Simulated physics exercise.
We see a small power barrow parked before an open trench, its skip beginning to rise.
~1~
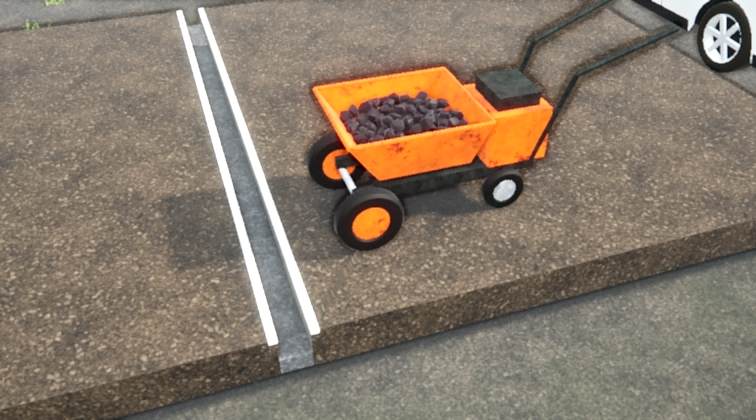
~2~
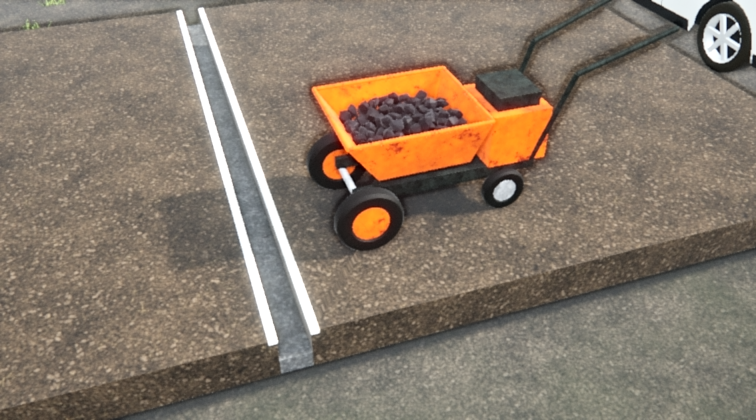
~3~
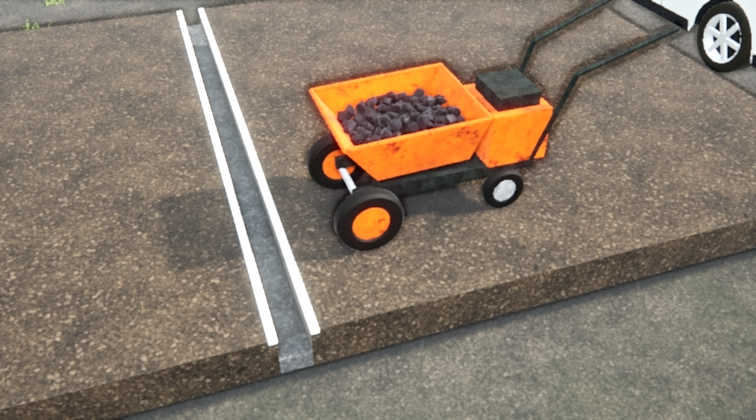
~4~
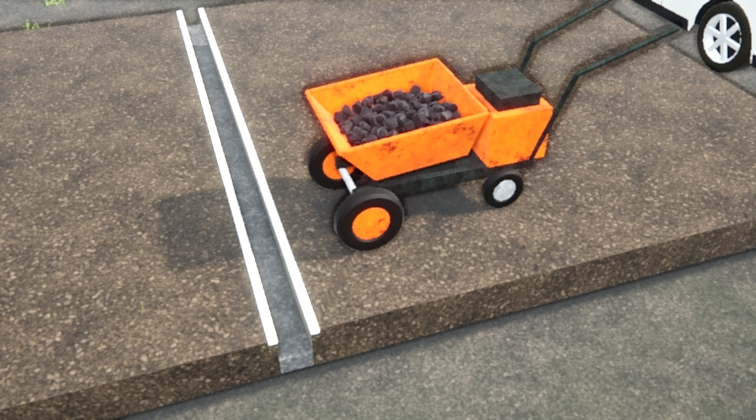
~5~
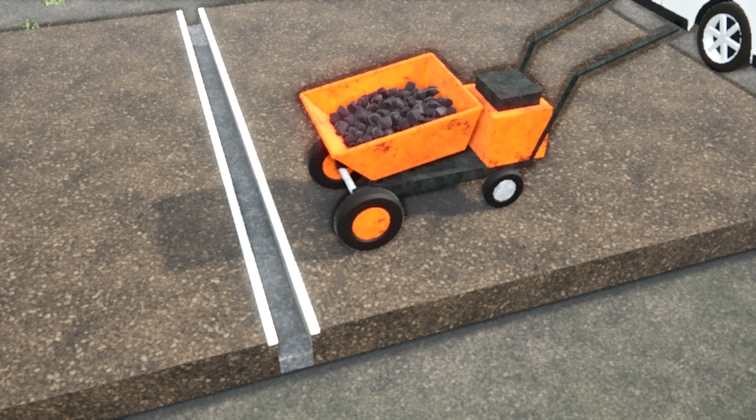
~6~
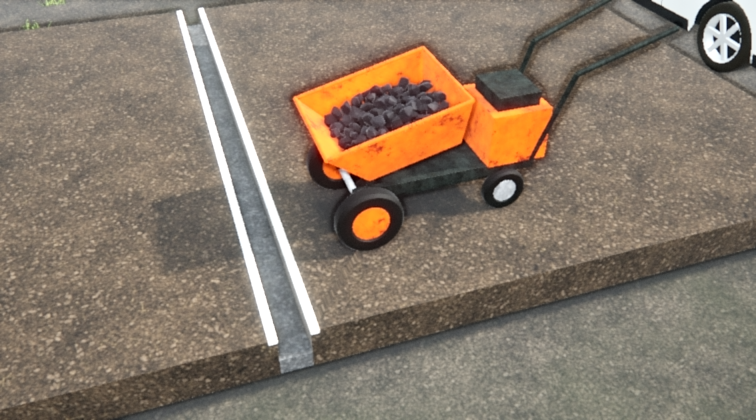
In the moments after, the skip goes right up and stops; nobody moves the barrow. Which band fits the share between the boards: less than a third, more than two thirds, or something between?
The trench takes from one third to two thirds.
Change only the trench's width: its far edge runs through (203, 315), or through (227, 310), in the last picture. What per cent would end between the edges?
Near 100 % and 100 %.
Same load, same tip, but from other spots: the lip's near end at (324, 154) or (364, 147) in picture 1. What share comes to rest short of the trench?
First some 0, then 10 per cent.
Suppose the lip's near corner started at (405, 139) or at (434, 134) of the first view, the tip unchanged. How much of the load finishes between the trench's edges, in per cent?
First some 40, then 20 per cent.
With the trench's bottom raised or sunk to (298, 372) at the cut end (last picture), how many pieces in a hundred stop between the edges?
Some 50 per cent.
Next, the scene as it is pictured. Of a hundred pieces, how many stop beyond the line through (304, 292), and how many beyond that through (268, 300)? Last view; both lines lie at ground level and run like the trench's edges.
About 100 and 50 per cent.
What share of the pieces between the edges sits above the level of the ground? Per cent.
It comes to 25 per cent or so.
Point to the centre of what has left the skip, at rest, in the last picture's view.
Close to (246, 235).
Shortly afterwards, skip tipped steeply; the whole lot in the skip.
Next, skip tipped right over; the bulk in the skip; a little in or heaped over the trench; a little beyond it; only a few falling.
Some moments later, skip tipped right over; a little in the skip; near a third in or heaped over the trench; near half beyond it.
In the end, skip tipped right over; only a few short of the trench; near half in or heaped over the trench; near half beyond it.
